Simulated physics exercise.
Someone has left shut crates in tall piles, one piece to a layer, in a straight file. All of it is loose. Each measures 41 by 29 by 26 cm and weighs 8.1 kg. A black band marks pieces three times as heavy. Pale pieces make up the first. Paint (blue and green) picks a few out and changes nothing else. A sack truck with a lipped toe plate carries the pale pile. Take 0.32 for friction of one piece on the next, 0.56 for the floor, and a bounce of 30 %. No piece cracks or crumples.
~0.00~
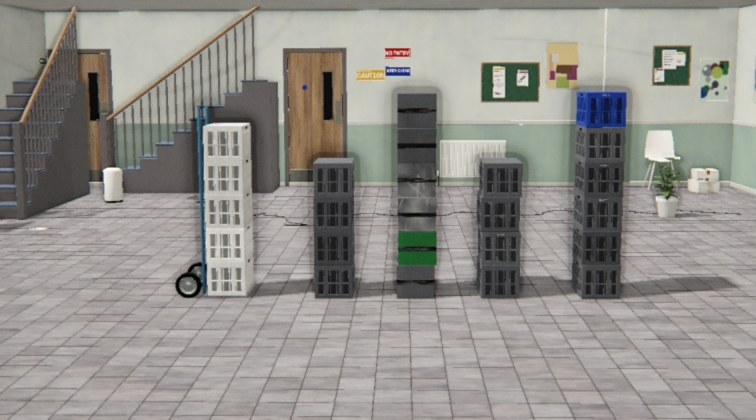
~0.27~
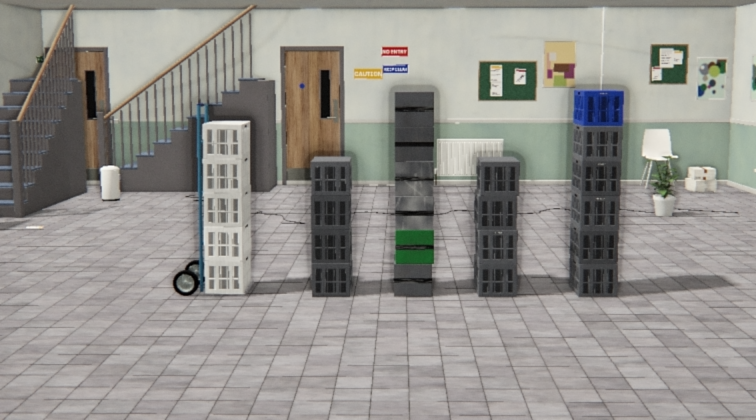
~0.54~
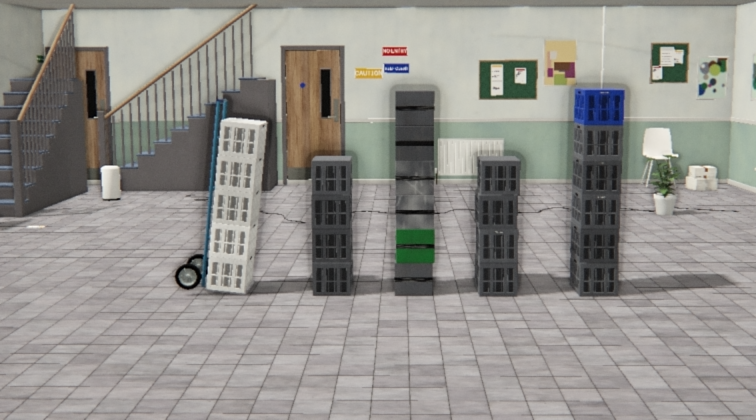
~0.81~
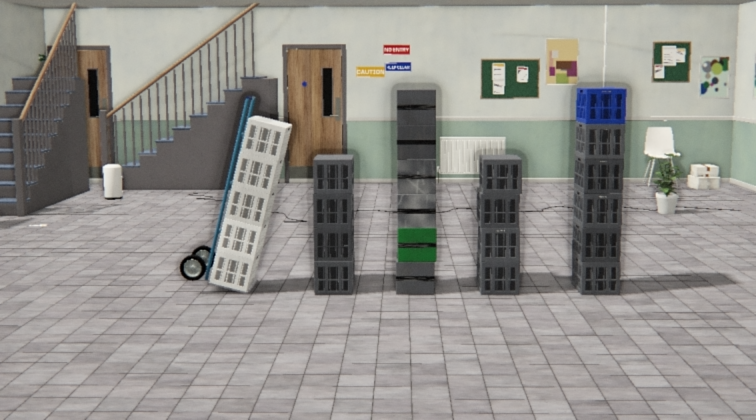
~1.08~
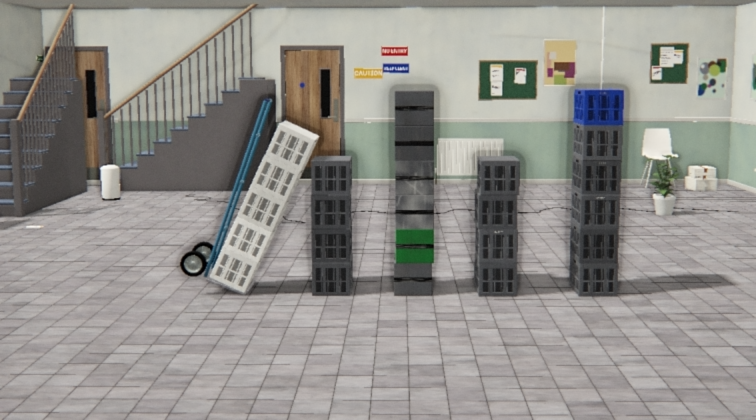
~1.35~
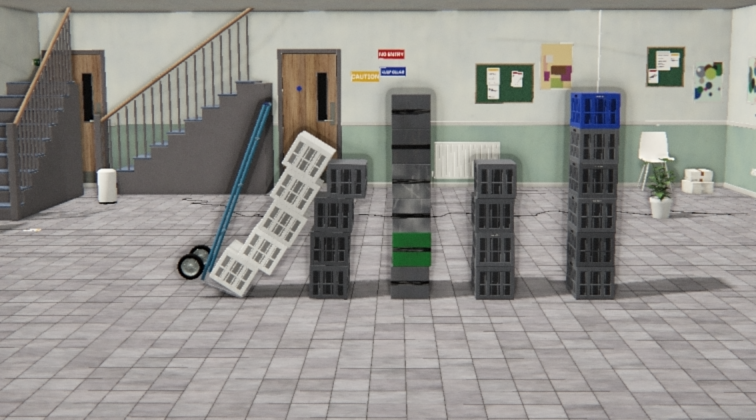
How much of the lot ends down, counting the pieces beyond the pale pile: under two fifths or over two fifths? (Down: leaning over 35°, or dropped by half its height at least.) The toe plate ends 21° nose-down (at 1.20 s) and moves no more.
Fewer than two in five of them.
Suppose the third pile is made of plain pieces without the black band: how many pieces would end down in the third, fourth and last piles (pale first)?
In that case third 6, fourth 4, last 5.
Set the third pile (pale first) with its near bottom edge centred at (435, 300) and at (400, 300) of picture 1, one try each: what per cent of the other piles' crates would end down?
First 0, then 0 per cent.
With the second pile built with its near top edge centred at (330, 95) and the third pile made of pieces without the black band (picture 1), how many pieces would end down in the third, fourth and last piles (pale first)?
In that case third 6, fourth 3, last 5.
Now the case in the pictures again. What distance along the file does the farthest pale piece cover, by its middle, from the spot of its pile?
About 90 cm.
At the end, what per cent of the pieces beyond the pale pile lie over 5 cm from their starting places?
Shifted: 20 per cent.
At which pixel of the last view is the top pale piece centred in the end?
Around (335, 171).
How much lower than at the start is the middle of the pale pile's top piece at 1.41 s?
Roughly 10 cm.
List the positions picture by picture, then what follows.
In the first picture (pixels give the middle of a visible side), truck frame (200, 146) 0° forward; blue crate (606, 110); green crate (417, 249); none of the others has stirred.
The second picture shows truck frame (199, 143) 1° forward; blue crate (604, 109).
The third picture shows truck frame (216, 139) 7° forward, top of the pale pile leaning 7°; blue crate (604, 107); none of the others has stirred.
The fourth picture shows truck frame (239, 136) 14° forward, top of the pale pile leaning 15°; blue crate (606, 106); none of the others has stirred.
The fifth picture shows truck frame (253, 137) 20° forward, top of the pale pile leaning 25°; blue crate (604, 108); none of the others has stirred.
The sixth picture shows truck frame (252, 141) 21° forward, top of the pale pile leaning 32°; blue crate (600, 111); green crate (412, 250); movement in 2 of them.
After 1.41 s, 0 of the pale pile down; none of the 20 other crates down, 4 disturbed.
After 1.50 s, 4 of the pale pile down; none of the 20 other crates down, 4 disturbed.
After 1.62 s, 5 of the pale pile down; none of the 20 other crates down, 4 disturbed.
In the end (2.3 s), 5 of the pale pile down; none of the 20 other crates down, 5 disturbed; green crate unmoved; blue crate unmoved. That is 0 per cent. From the last view, middles, green crate near (411, 245), blue crate near (595, 110).
